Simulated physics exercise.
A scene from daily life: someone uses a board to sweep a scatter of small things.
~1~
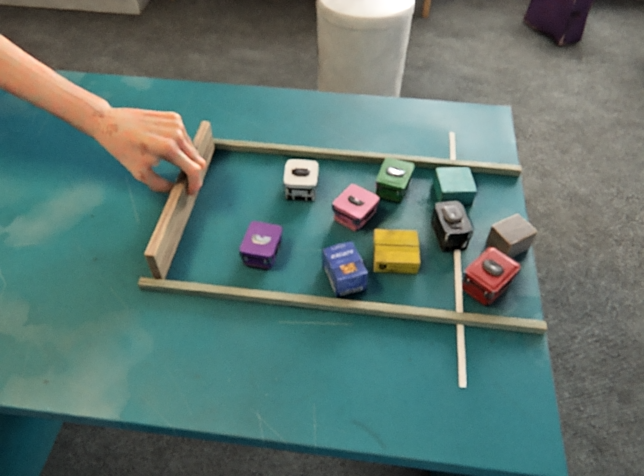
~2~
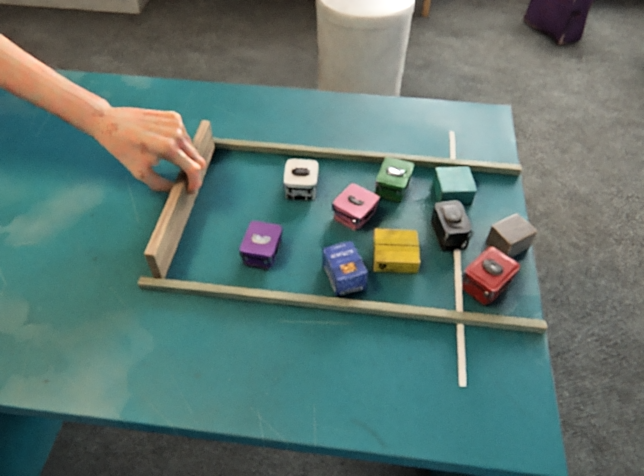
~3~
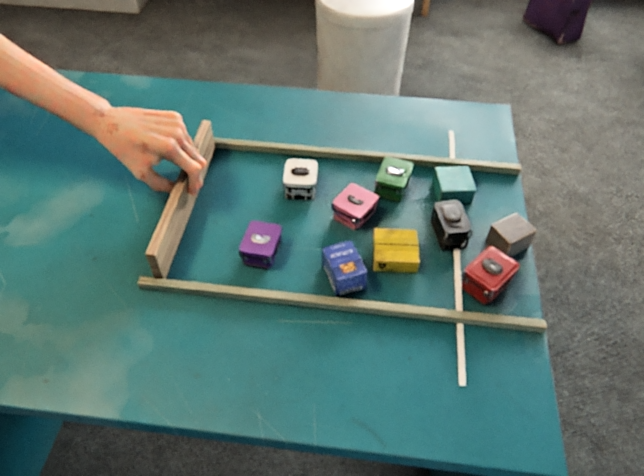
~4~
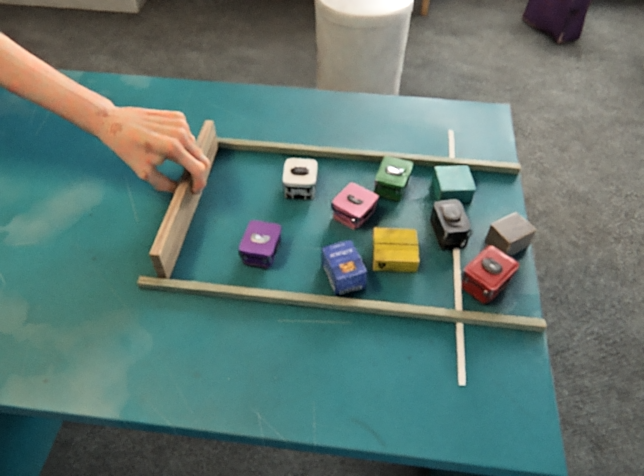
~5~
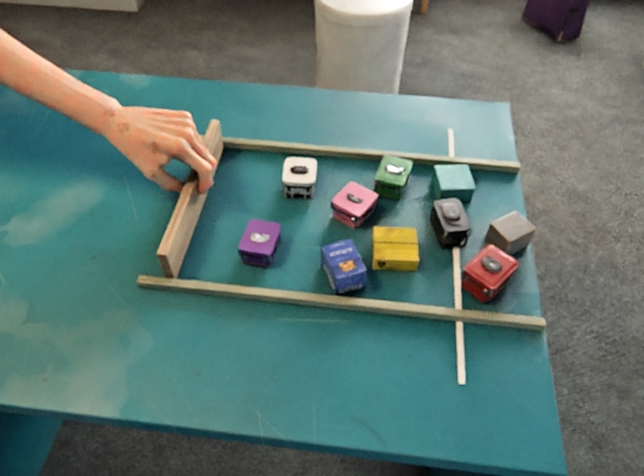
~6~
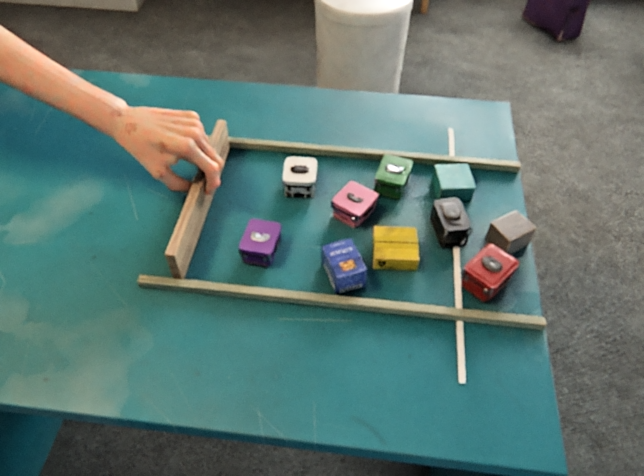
Hand holding a wooden board upright between two rails, then sliding it slightly right toward scattered colourful blocks that stay still.
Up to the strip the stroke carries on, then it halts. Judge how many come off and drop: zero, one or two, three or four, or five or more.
The push will send three or four off the table.
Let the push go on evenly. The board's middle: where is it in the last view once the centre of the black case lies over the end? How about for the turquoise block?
Middle approx. at (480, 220), then approx. at (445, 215).
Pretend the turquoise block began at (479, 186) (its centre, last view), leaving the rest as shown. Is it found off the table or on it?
From that start, the object then does not stay.
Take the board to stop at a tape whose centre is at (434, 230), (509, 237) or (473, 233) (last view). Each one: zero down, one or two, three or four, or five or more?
In order: Zero, at least five, three to four.
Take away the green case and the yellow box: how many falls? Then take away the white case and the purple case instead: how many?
The counts would be 2 and 0.
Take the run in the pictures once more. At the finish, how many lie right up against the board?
3 are in contact with it.
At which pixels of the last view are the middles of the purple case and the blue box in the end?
One is at about (475, 264), the other at about (511, 288).
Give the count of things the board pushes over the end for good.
Result - number fallen: 3.
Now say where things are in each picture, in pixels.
In the first frame, grey block (511, 238); red case (490, 277); turquoise block (454, 187); board (184, 195); tape (457, 235).
In the second frame, red case (489, 276); yellow box (396, 251).
In the third frame, turquoise block (453, 185); white case (301, 179).
In the fourth frame, grey block (510, 236); blue box (344, 268).
In the fifth frame, red case (488, 274); green case (393, 178).
In the sixth frame, grey block (510, 234); red case (489, 273); turquoise block (453, 183); board (202, 194); tape (456, 232).
A little later, none off yet; grey block at rest near (510, 234); red case at rest near (489, 273); turquoise block at rest near (453, 183).
Next, none off yet; grey block moving near (514, 232); red case shifted a little near (511, 281); turquoise block shifted about its own width near (498, 187).
When it is over, the number that fall off is three or four; down, turquoise block, red case and grey block.
